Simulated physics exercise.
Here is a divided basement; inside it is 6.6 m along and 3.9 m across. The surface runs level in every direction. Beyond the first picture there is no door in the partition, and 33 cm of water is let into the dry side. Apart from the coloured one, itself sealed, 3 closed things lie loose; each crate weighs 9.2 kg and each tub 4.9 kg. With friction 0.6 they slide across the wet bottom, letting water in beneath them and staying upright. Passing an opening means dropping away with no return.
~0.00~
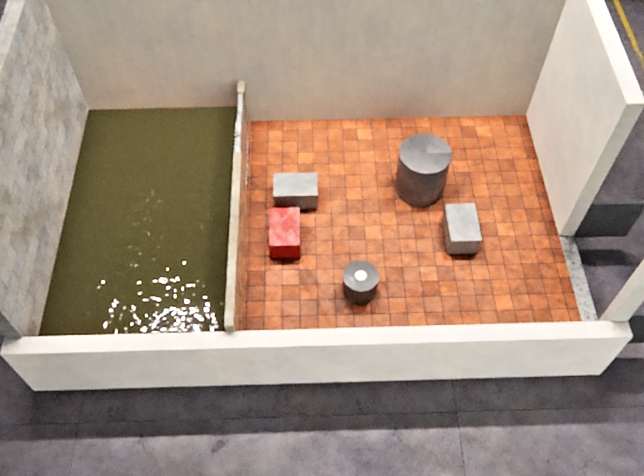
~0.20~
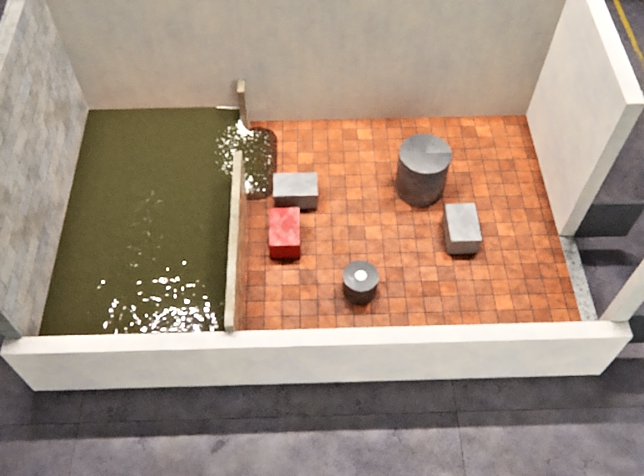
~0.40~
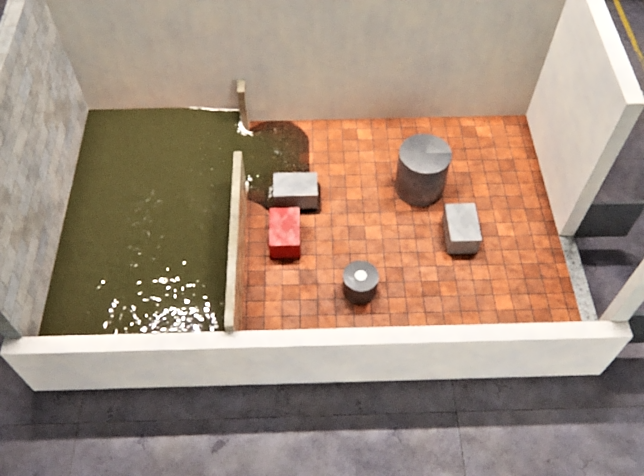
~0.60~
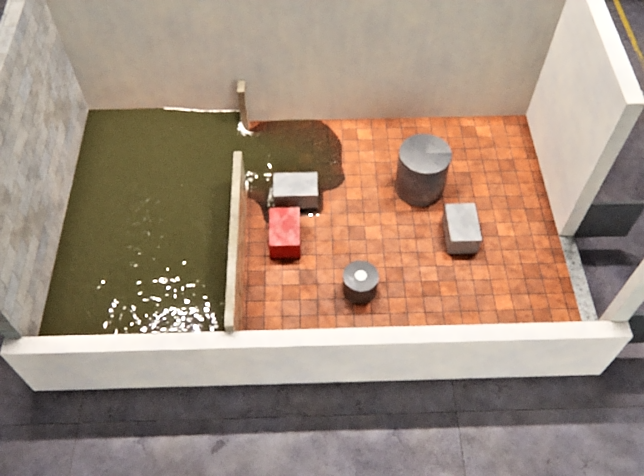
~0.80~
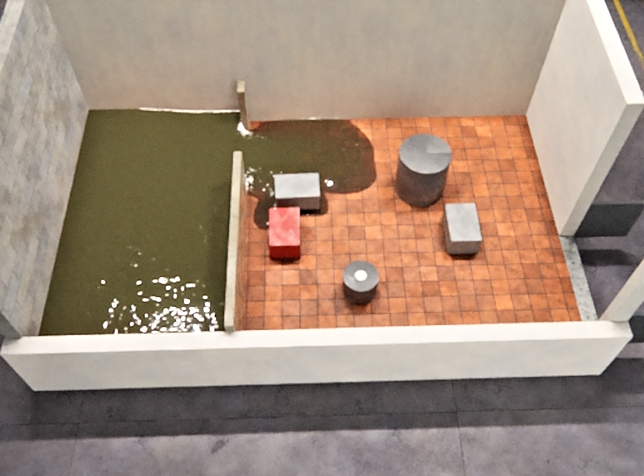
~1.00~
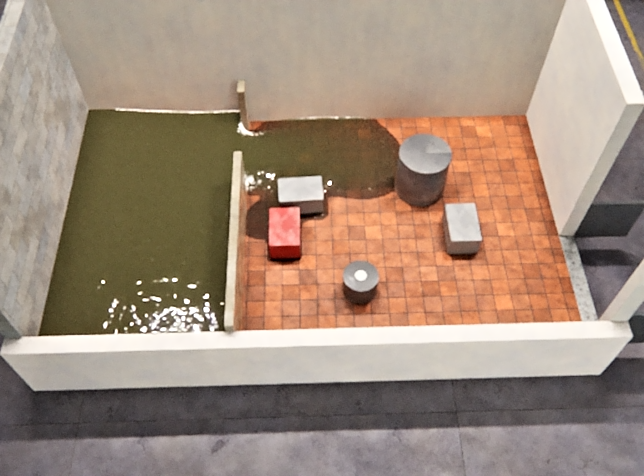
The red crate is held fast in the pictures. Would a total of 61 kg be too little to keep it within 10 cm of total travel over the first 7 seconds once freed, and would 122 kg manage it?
No, 61 kg is enough.
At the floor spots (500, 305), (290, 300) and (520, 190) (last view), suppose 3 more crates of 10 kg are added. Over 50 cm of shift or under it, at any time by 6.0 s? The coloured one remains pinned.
Well, in turn it's inside that, then inside that, and finally beyond that.
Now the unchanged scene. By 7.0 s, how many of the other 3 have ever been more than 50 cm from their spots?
All told, that gives 1.
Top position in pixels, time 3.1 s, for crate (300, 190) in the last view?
Position: About (325, 213).
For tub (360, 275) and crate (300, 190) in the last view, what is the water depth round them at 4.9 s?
Depth approx. 1 cm / 3 cm.
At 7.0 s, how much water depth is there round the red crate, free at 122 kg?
About 2 cm.
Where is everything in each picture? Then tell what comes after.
In the first picture, the red crate at (284, 226), on the bottom; 8.9 m2 under water; 0 of 4 have shifted.
In the second picture, the red crate at (284, 226), on the bottom; water covers 9.4 m2; 0 of 4 have shifted.
In the third picture, the red crate at (284, 226) rests on the ground; 10.1 m2 under water; 0 of 4 have shifted.
In the fourth picture, the red crate at (284, 226) rests on the ground; 10.8 m2 under water; 0 of 4 have shifted.
In the fifth picture, the red crate at (284, 226), on the bottom; 11.6 m2 under water; 0 of 4 have shifted.
In the sixth picture, the red crate at (284, 226) rests on the ground; 12.5 m2 under water; 1 of 4 have shifted.
After 1.4 s the red crate would be 0 cm from its start with 61 kg and 0 cm from its start with 122 kg; 1 cm of water round it then.
After 3.1 s the red crate would be 0 cm from its start with 61 kg and 0 cm from its start with 122 kg; 1 cm of water round it then.
After 4.9 s the red crate would be 0 cm from its start with 61 kg and 0 cm from its start with 122 kg; 1 cm of water round it then.
After 7.0 s the red crate would be 0 cm from its start with 61 kg and 0 cm from its start with 122 kg; 2 cm of water round it then.
